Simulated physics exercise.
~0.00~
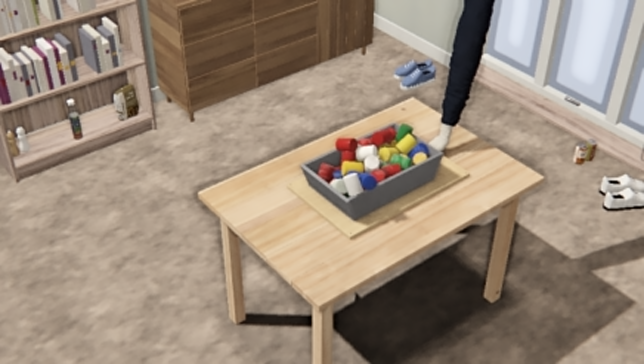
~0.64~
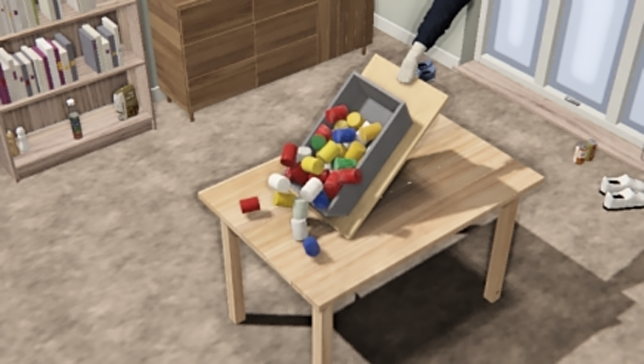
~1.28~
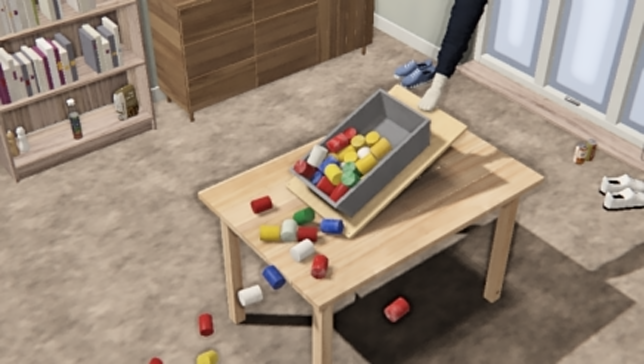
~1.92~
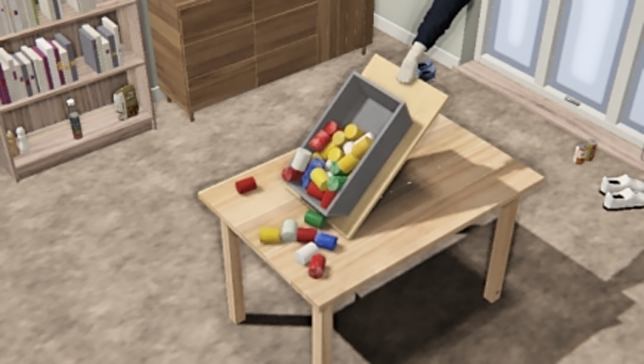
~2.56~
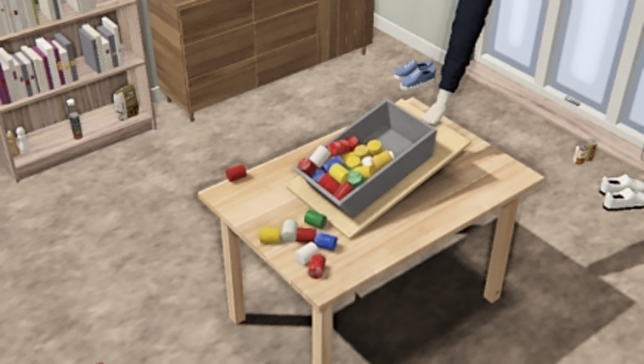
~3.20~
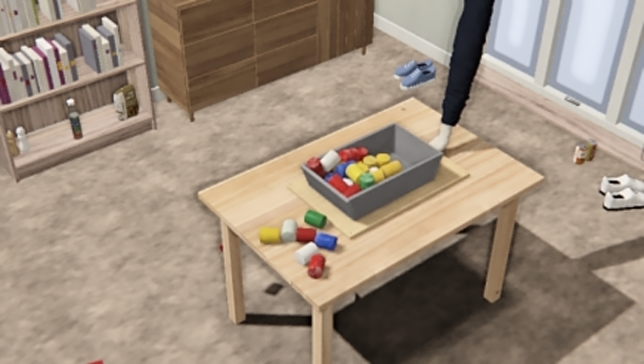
The video shows a hand tilting a board holding a grey container of colourful cylindrical jars leftward on a wooden table, partly lowering it, raising it again, and then lowering it flat, with several jars spilled onto the table and floor while many remain inside.
